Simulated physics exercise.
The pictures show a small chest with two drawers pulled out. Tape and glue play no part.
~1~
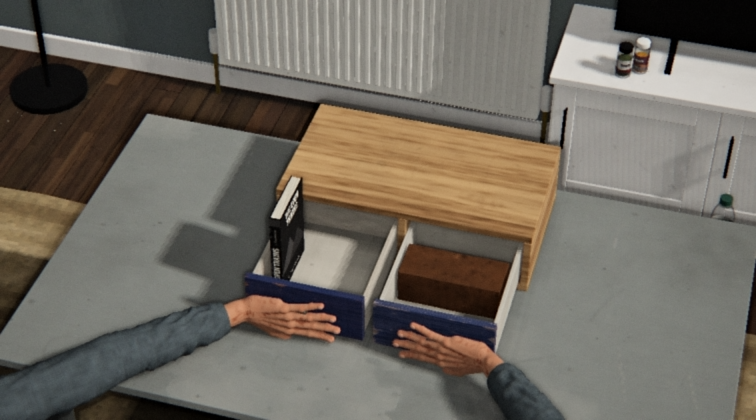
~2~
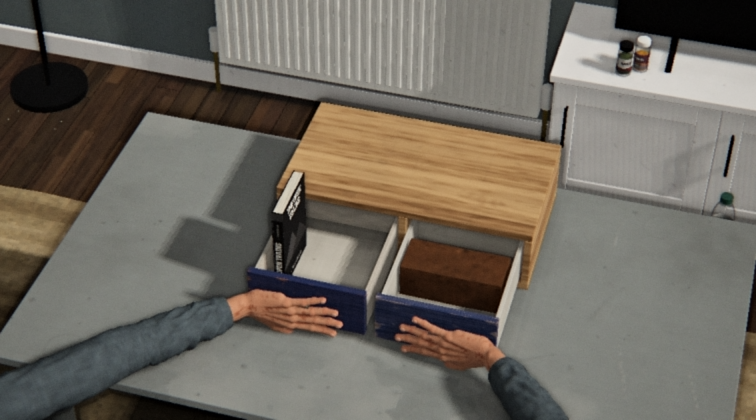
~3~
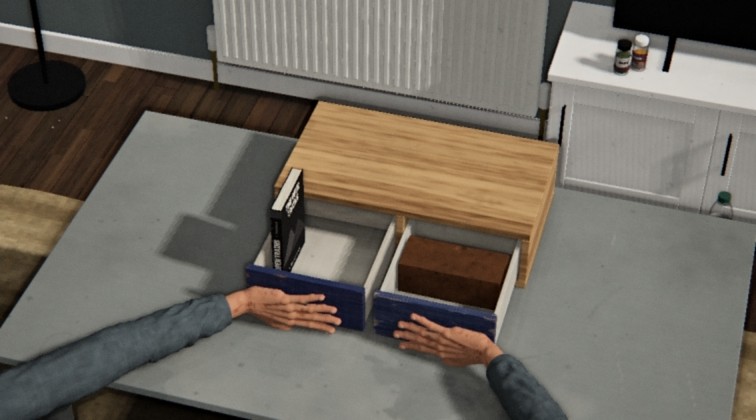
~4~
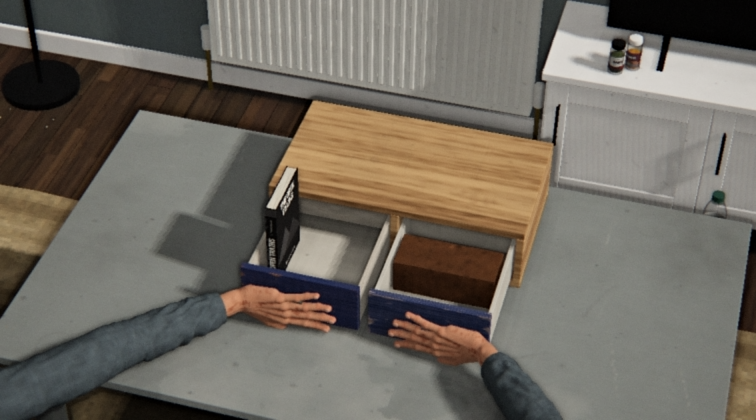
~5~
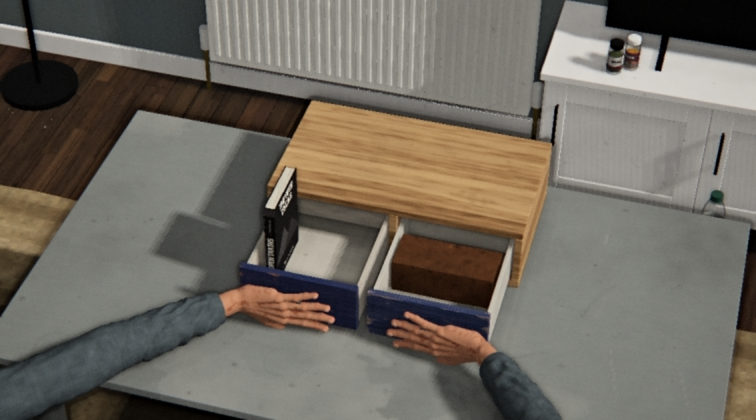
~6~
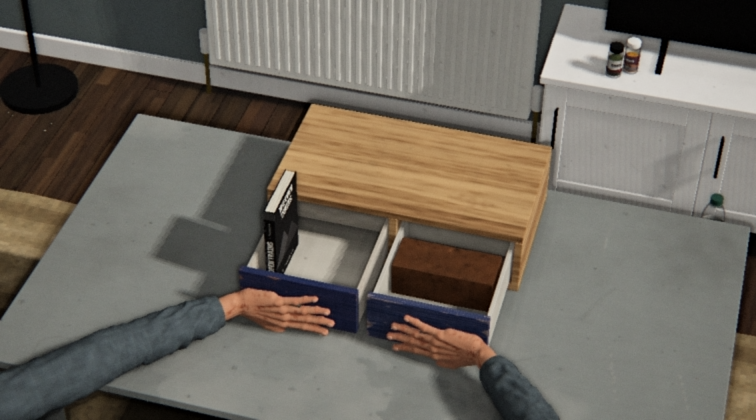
Two hands resting against the blue fronts of open drawers holding a black book and brown brick, with barely any movement.
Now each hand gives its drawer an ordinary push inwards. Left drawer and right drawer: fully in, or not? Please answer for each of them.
Left drawer: Not fully in, right drawer: Fully in.
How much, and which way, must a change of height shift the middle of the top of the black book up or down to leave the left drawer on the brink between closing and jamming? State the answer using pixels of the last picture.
Downward, by some 36 pixels.
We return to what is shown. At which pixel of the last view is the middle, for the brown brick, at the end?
Resting spot: Approximately (473, 201).
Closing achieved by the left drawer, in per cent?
Around 30 in a hundred of the way.
Then, 0.40 s after the last picture, left drawer starting in; right drawer starting in.
Then, 0.78 s after the last picture, left drawer about half in; right drawer about half in.
Then, 1.62 s after the last picture, left drawer about half in; right drawer shut.
At rest, the left drawer will not close; the right drawer goes all the way in.
